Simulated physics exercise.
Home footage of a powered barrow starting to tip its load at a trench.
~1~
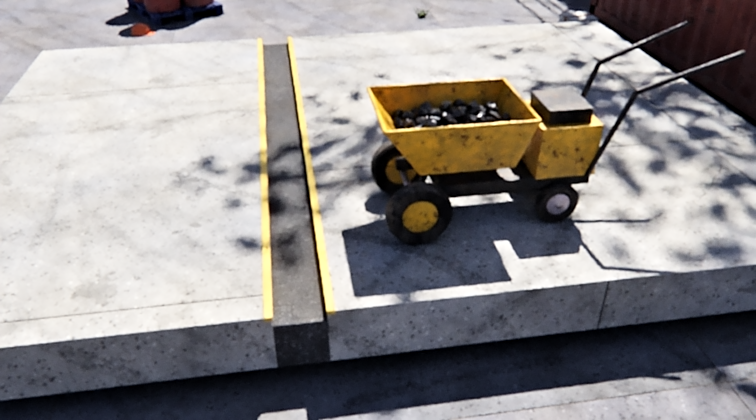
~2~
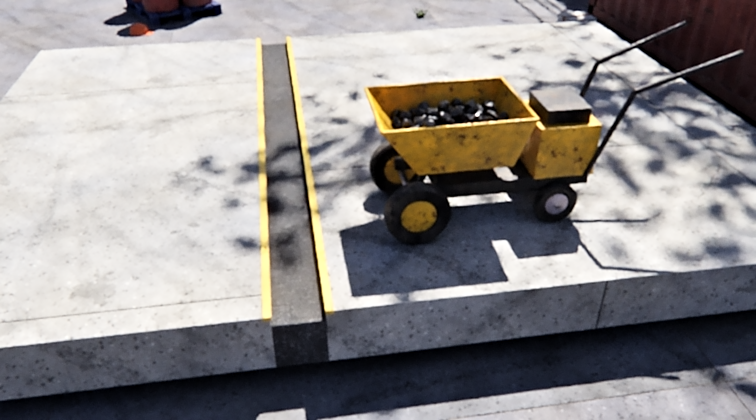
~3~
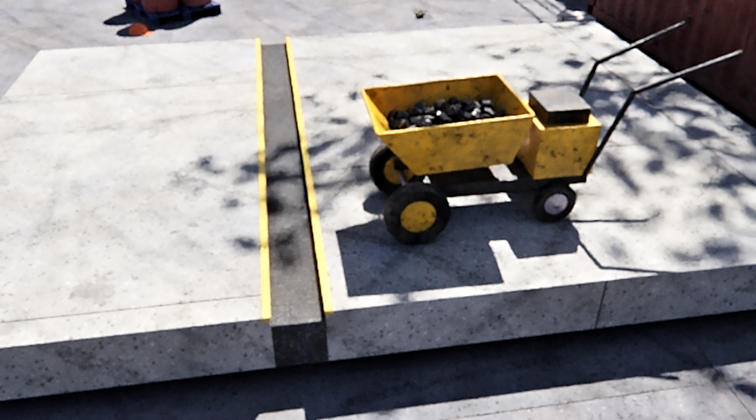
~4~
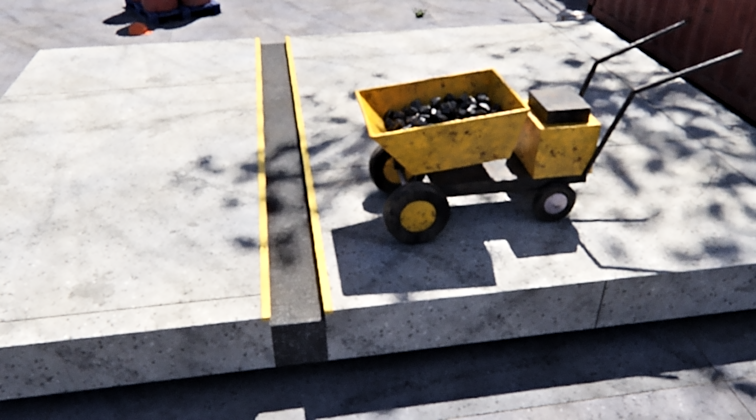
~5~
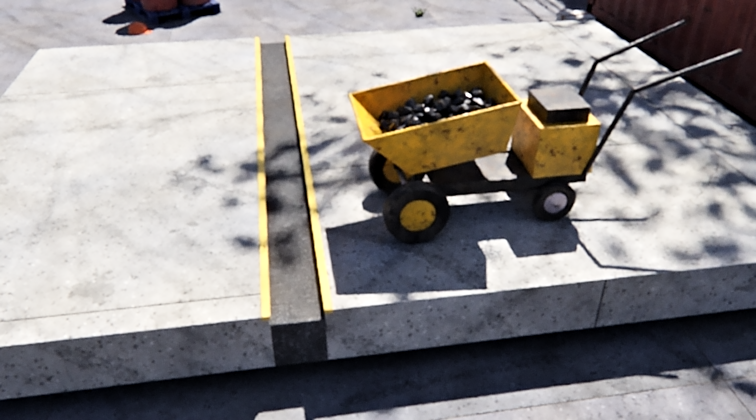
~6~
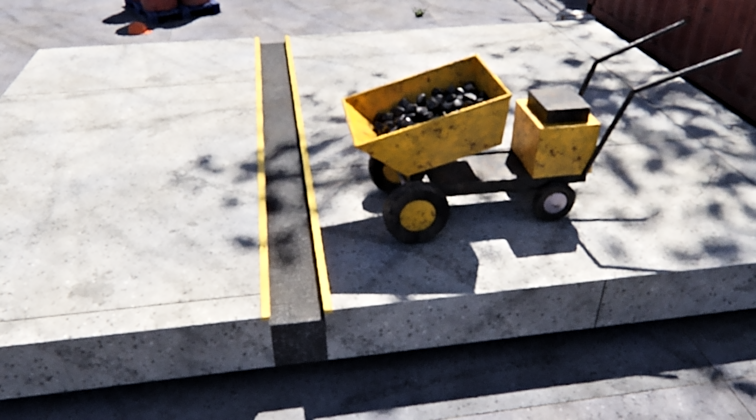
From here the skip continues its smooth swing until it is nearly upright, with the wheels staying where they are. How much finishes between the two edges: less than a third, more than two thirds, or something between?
Most likely the part landing in the trench will be one third to two thirds.
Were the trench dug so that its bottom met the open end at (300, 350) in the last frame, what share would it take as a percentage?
The share would be around 100 per cent.
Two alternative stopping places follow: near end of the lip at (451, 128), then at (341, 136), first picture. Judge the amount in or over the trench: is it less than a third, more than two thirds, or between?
In the first case below one third, in the second case under a third.
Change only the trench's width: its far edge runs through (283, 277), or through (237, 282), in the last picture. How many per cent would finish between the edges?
You'd get 30 in a hundred the first time and 70 in a hundred the second.
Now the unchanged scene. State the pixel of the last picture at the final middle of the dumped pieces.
Once it all stops, the middle lies near (286, 224).
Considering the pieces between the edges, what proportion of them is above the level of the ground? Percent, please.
Something like 50 in a hundred.
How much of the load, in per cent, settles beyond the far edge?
About 10 %.
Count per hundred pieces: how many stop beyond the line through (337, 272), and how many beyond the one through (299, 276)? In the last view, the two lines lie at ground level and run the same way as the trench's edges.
Close to 60 per cent, then close to 40 per cent.
Soon after the last picture, skip tipped steeply; all in the skip.
A little later, skip tipped right over; most in the skip; a small part in or heaped over the trench.
Later still, skip tipped right over; about a third in the skip; a stray few short of the trench; about half in or heaped over the trench; a small part beyond it.
At rest, skip tipped right over; about a third in the skip; a stray few short of the trench; about half in or heaped over the trench; a small part beyond it.
